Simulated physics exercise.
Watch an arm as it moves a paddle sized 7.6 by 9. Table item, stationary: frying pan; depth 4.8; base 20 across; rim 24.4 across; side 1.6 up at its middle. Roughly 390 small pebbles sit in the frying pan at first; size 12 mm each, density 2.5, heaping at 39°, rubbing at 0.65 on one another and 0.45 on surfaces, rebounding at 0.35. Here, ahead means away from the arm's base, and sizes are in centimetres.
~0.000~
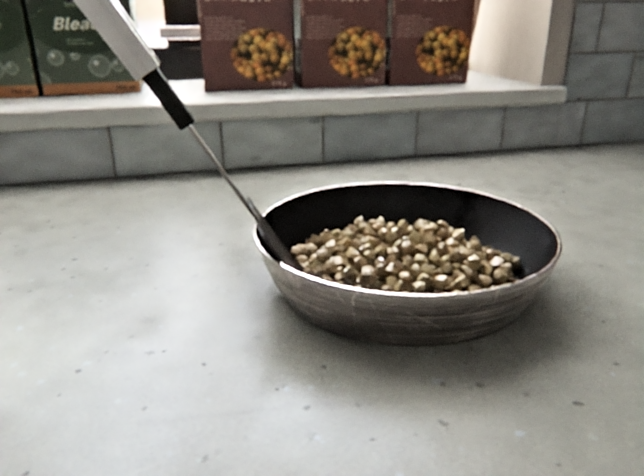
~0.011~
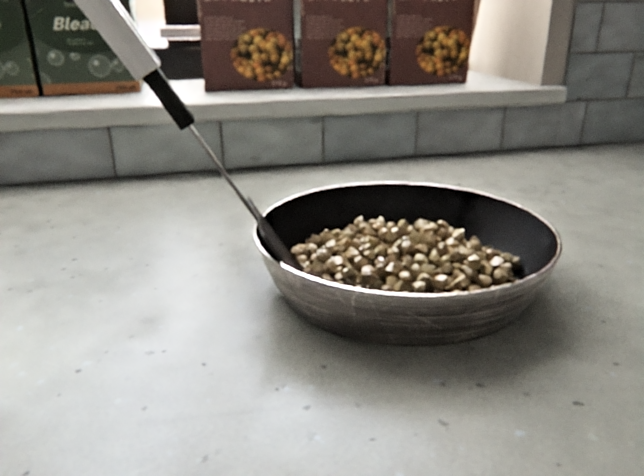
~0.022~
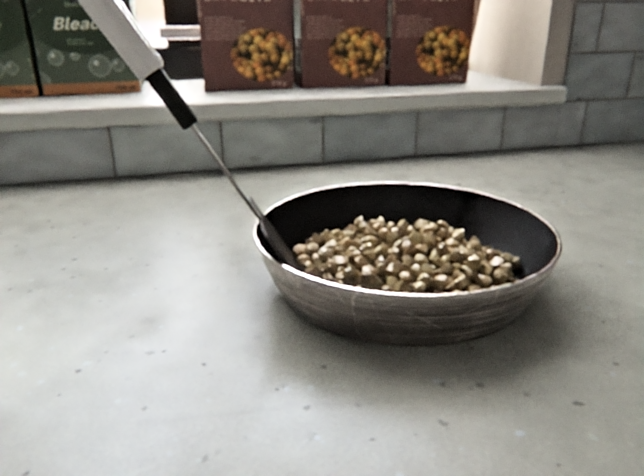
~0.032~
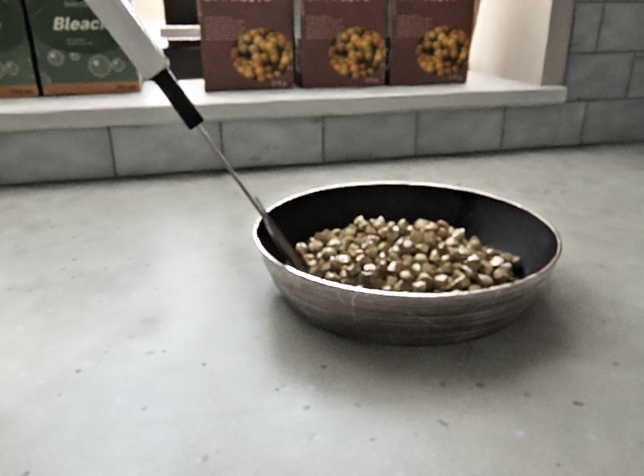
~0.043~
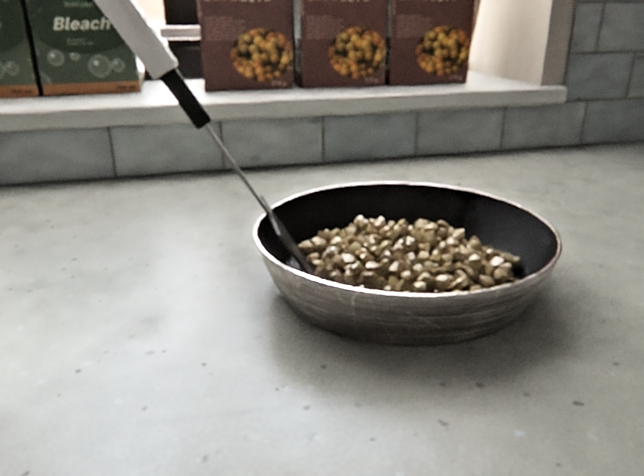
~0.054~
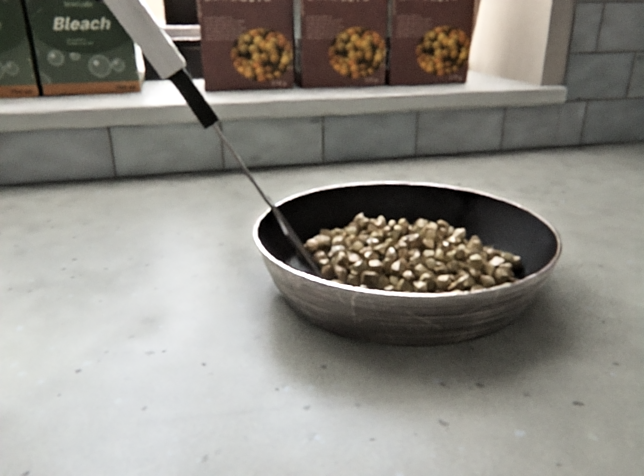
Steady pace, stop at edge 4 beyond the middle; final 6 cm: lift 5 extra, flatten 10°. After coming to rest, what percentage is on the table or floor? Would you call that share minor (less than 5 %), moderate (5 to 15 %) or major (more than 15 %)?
I would call it minor.
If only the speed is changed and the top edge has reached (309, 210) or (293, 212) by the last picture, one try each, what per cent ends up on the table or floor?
Respectively, around 15 and 10 per cent.
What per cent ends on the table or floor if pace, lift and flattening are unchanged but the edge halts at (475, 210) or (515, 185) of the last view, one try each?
Try 1: Approx. 0 %; try 2: Approx. 25 %.
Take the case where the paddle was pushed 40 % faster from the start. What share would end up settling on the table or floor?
In that case, around 5 per cent would end on the table or floor.
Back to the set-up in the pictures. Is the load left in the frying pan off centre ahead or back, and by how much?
Ahead, by around 4.0 cm.
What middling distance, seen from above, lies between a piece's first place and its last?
Roughly 3 cm.
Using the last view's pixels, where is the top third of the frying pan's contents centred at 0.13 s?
Estimated point: Close to (423, 251).
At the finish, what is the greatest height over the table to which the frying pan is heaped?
5.0 cm.
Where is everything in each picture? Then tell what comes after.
In the first frame, the paddle top edge at (254, 215), sloping 59°; upper third of the load around (396, 256), from x 295 to 520, top at y 225; 390 in the frying pan.
In the second frame, the paddle top edge at (255, 215), sloping 59°; upper third of the load around (396, 256), from x 295 to 520, top at y 225.
In the third frame, the paddle top edge at (257, 215), sloping 59°; upper third of the load around (393, 257), from x 300 to 520, top at y 225.
In the fourth frame, the paddle top edge at (263, 214), sloping 59°; upper third of the load around (393, 256), from x 300 to 520, top at y 225.
In the fifth frame, the paddle top edge at (269, 214), sloping 59°; upper third of the load around (395, 256), from x 300 to 520, top at y 225.
In the sixth frame, the paddle top edge at (276, 213), sloping 59°; upper third of the load around (395, 255), from x 300 to 520, top at y 220; 390 in the frying pan.
After 0.13 s, sloping 59°, highest piece 4 above the table; 390 in the frying pan.
After 0.21 s, sloping 54°, highest piece 6 above the table; 390 in the frying pan.
After 0.45 s, sloping 49°, highest piece 5 above the table; 390 in the frying pan.
After 1.50 s, sloping 49°, highest piece 5 above the table; 390 in the frying pan.
In the end, 390 in the frying pan. That is 0 % on the table or floor.
